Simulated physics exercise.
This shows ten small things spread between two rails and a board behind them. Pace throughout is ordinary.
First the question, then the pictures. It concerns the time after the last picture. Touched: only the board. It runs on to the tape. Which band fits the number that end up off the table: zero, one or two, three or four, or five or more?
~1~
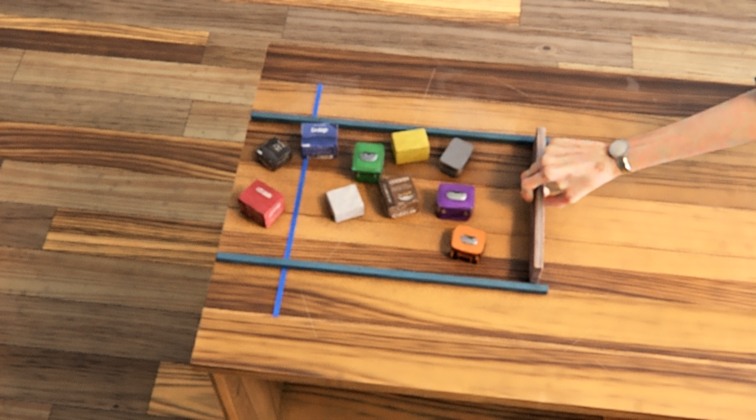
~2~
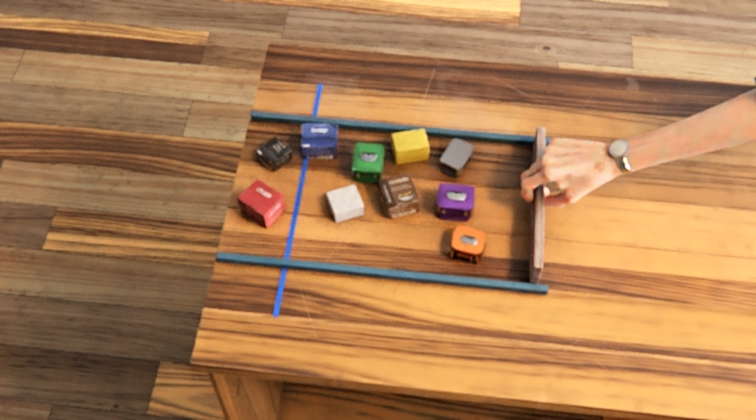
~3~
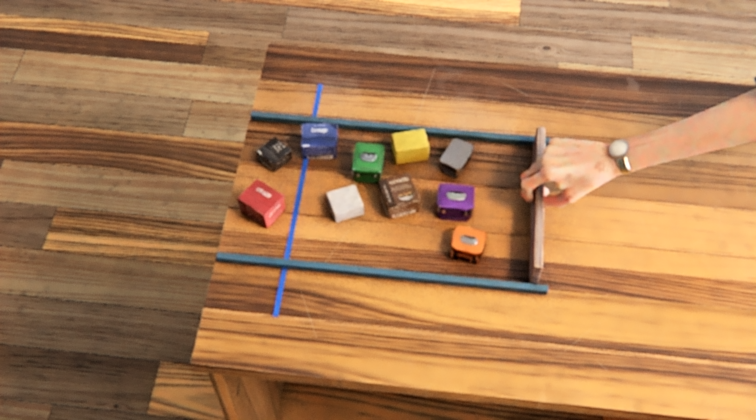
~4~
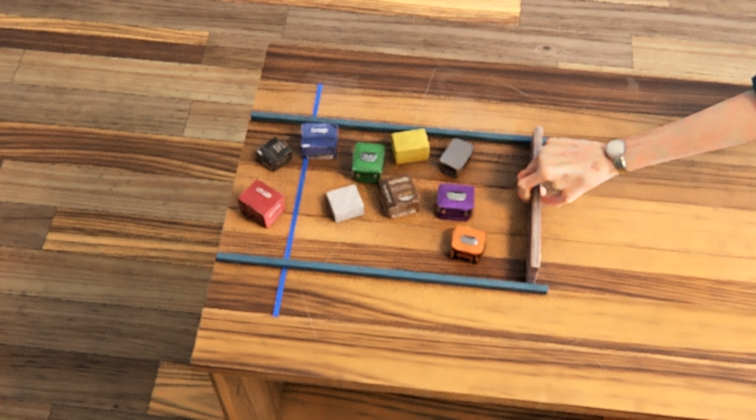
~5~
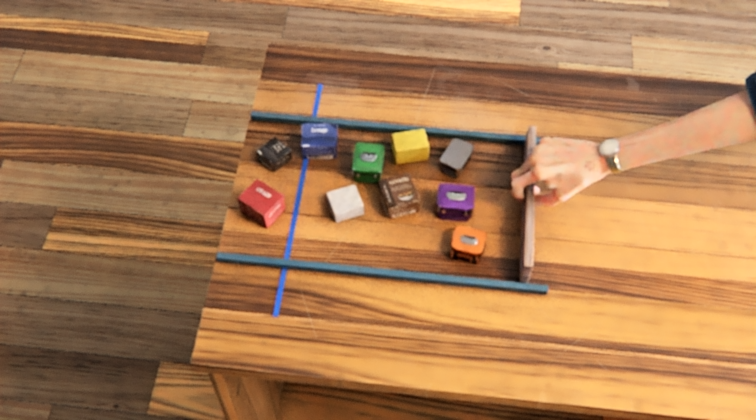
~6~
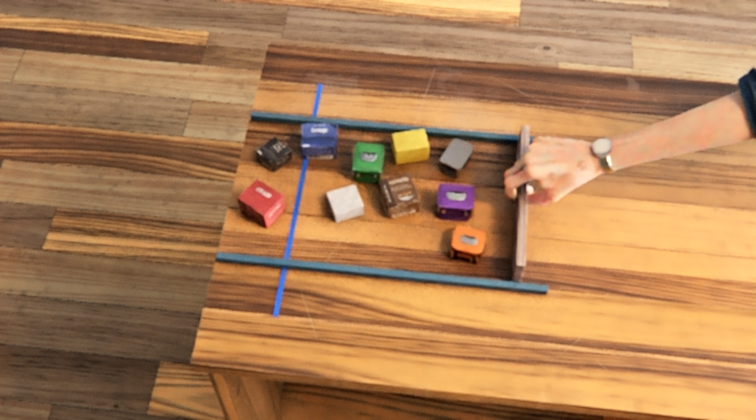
The band is three or four.
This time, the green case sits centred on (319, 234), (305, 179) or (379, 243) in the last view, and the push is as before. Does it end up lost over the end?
Taking the places in the order given: It holds firm, it drops, it holds firm.
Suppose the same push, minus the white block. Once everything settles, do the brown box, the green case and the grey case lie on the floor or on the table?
Brown box still up; green case still up; grey case still up.
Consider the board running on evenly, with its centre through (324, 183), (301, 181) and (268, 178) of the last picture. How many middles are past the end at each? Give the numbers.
Going through the three places, I get 1, 4 and 7.
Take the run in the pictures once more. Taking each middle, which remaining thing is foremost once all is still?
Nearest at the end: The brown box.
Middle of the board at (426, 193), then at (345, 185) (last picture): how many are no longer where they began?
The first number is 7, the next one 10.
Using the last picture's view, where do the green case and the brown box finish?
They finish at roughly (261, 154) and (248, 185) respectively.
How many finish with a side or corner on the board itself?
It touches 3.
Early on, none off yet; red box at rest near (262, 204); black box at rest near (275, 154); blue box at rest near (320, 141).
Finally, the number that fall off is three or four; lost, white block, blue box, black box and red box.
